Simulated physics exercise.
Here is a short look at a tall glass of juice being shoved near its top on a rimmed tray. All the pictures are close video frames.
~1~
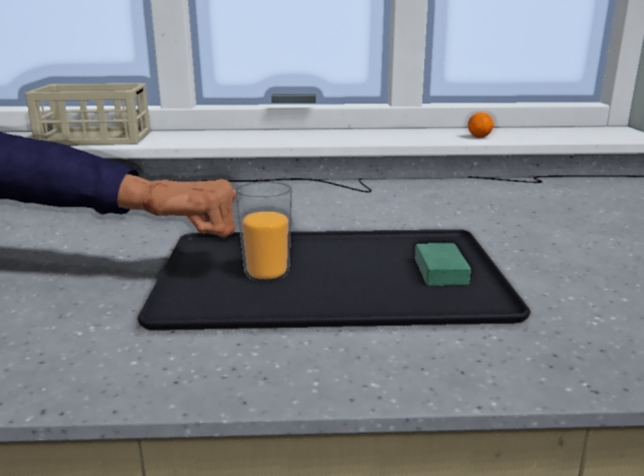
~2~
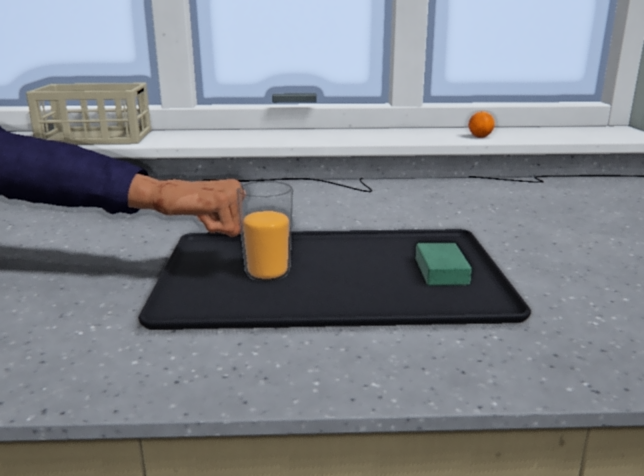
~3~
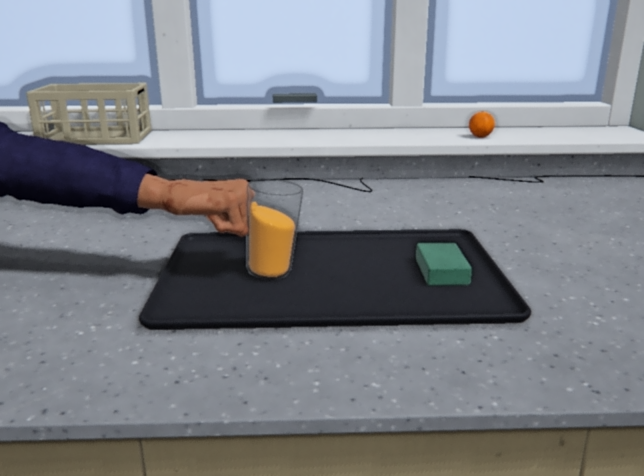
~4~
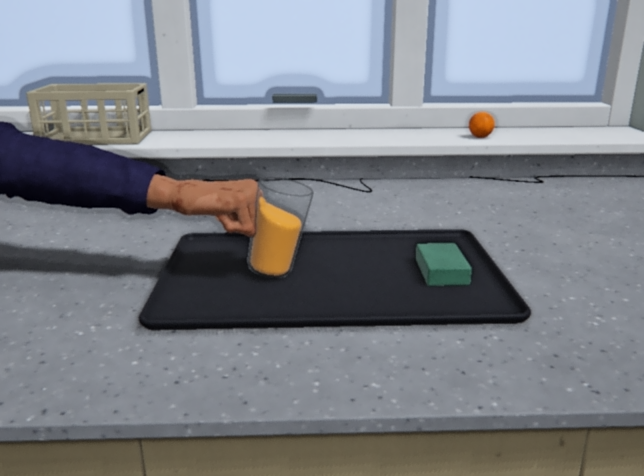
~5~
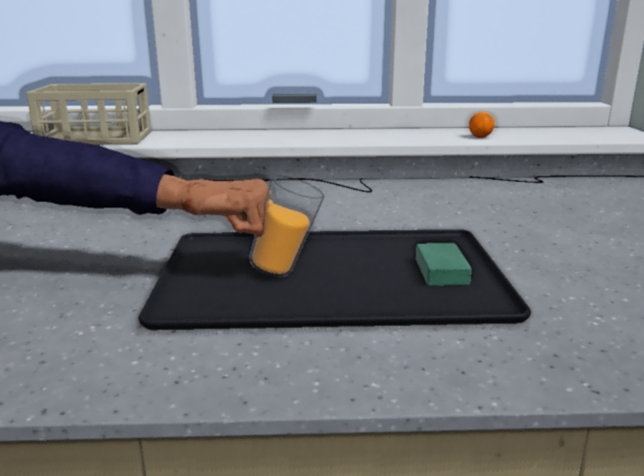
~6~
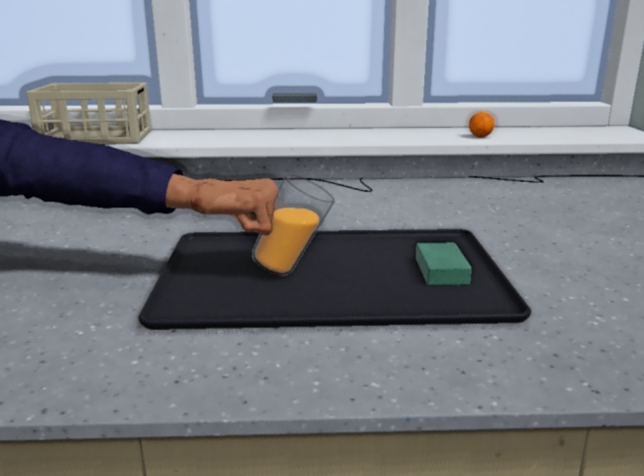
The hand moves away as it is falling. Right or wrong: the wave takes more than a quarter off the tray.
Wrong.
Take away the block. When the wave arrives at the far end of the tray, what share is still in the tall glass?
You'd be looking at something near 55 in a hundred.
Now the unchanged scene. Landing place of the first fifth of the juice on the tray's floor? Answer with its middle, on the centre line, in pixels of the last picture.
Roughly the pixel (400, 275) on the tray.
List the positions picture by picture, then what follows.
Tilt 0°; right rim (290, 190); surface from (242, 218) to (288, 217); the tray's far rim is at (494, 266); a block is fixed to the tray further along, in the first picture.
Tilt 0°; right rim (291, 190); surface from (243, 218) to (289, 217), in the second picture.
Tilt 6°; right rim (302, 191); surface from (251, 205) to (294, 219), in the third picture.
Tilt 13°; right rim (312, 193); surface from (259, 199) to (302, 221), in the fourth picture.
Tilt 20°; right rim (323, 197); surface from (265, 212) to (309, 218), in the fifth picture.
Tilt 27°; right rim (333, 201); surface from (269, 219) to (320, 215), in the sixth picture.
A moment on, the tall glass lies on its side and 100 per cent is in the glass, 0 on the tray and 0 above or beyond its rim.
Next, the tall glass lies on its side and 67 per cent is in the glass, 15 on the tray and 18 above or beyond its rim.
Then the tall glass lies on its side and 37 per cent is in the glass, 40 on the tray and 23 above or beyond its rim.
Later the tall glass lies on its side and 20 per cent is in the glass, 62 on the tray and 18 above or beyond its rim.
In the end 83 per cent is held by tray and glass, 17 is off the tray.
